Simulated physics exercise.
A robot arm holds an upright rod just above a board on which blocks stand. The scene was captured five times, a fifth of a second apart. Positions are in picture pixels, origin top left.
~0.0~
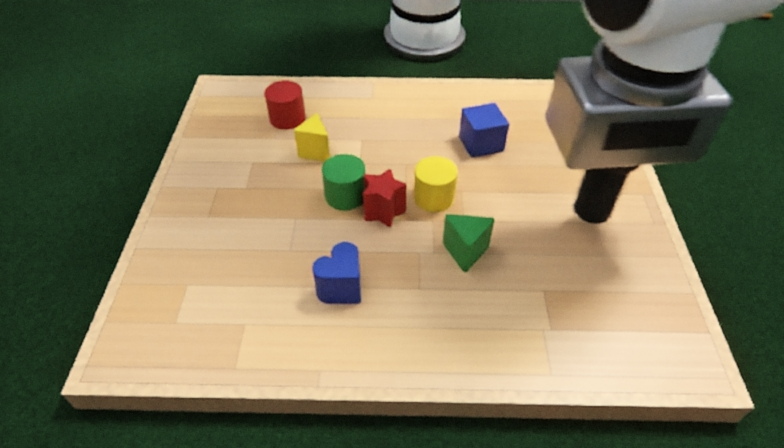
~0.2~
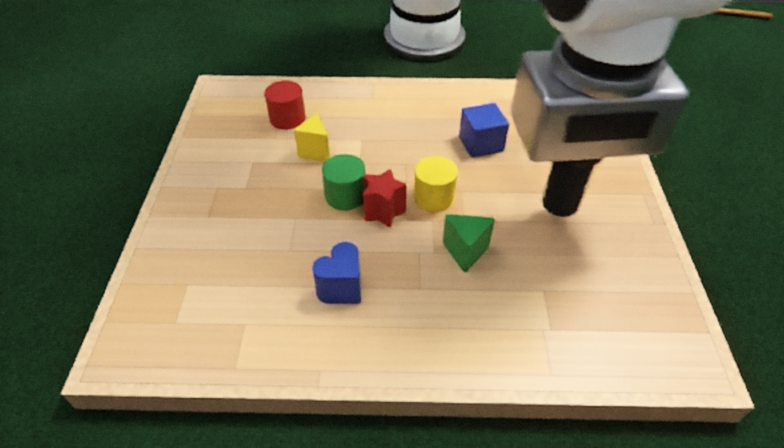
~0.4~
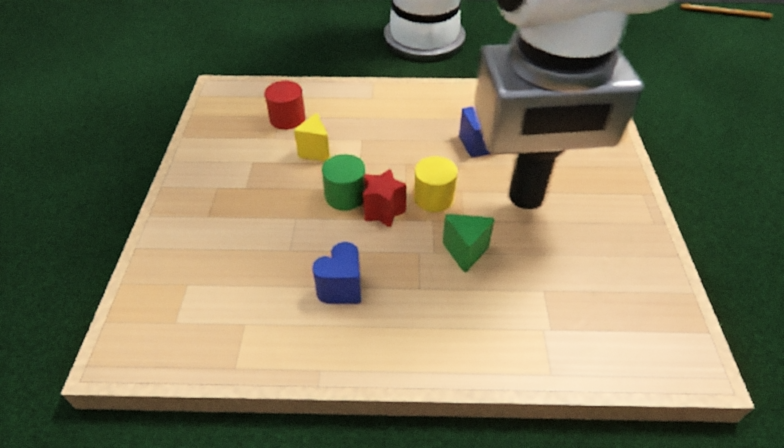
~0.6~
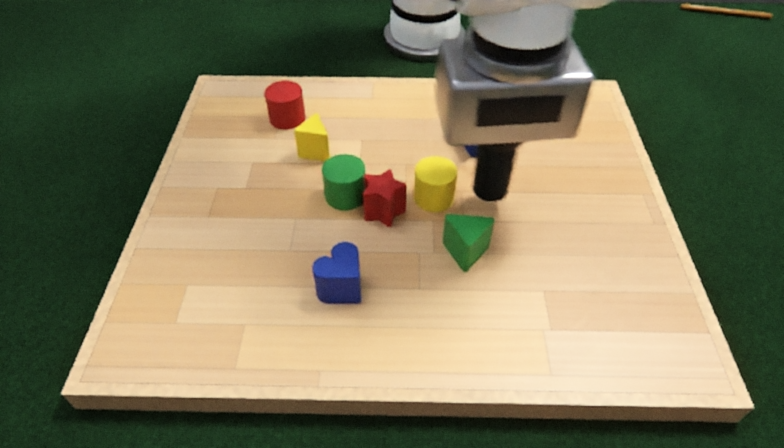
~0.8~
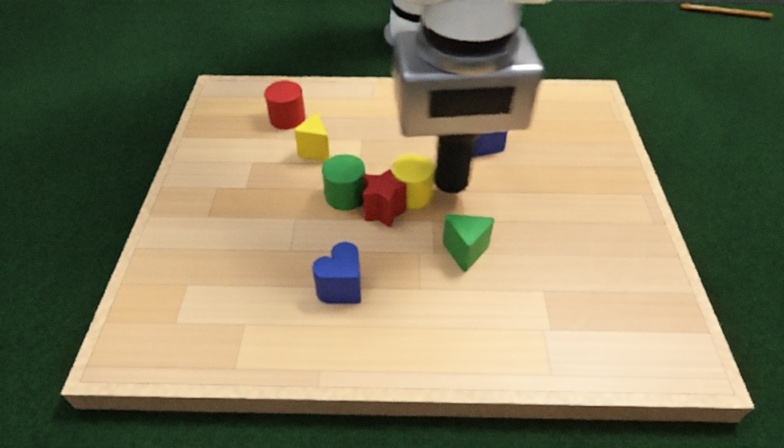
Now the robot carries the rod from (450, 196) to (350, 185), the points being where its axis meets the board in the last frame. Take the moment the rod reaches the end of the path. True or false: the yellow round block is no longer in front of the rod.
False
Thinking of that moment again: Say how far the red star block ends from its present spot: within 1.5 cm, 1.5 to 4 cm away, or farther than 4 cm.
Its displacement is between 1.5 and 4 cm.
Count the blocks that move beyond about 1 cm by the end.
In total, three or more blocks get moved by over 1 cm.
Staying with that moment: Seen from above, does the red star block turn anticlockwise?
I expect so.
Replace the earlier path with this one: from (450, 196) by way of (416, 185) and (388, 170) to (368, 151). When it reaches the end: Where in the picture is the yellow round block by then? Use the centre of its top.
At pixel (355, 156).
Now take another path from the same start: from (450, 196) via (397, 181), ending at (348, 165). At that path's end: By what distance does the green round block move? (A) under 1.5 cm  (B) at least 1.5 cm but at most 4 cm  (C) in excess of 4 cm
The answer is C.
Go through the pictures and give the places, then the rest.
Rod's lower end (592, 210); yellow triangle (313, 125); green round block (344, 168); red star block (383, 184); yellow round block (436, 170), in the first picture.
Rod (560, 204); blocks still, in the second picture.
Rod (526, 197); blocks still, in the third picture.
Rod (490, 189); blocks still, in the fourth picture.
Rod (452, 181); yellow triangle (313, 125); green round block (344, 168); red star block (383, 184); yellow round block (413, 167), in the fifth picture.
On the path given first. One third of the way, rod (415, 177); green round block (333, 168); red star block (364, 190), turned 35° anticlockwise; yellow round block (376, 165).
Two thirds of the way, rod (381, 174); green round block (298, 170); red star block (359, 191), turned 60° anticlockwise; yellow round block (341, 163).
At the end, rod (349, 171); yellow triangle still; green round block (267, 174); red star block (359, 191), turned 60° anticlockwise; yellow round block (309, 161).
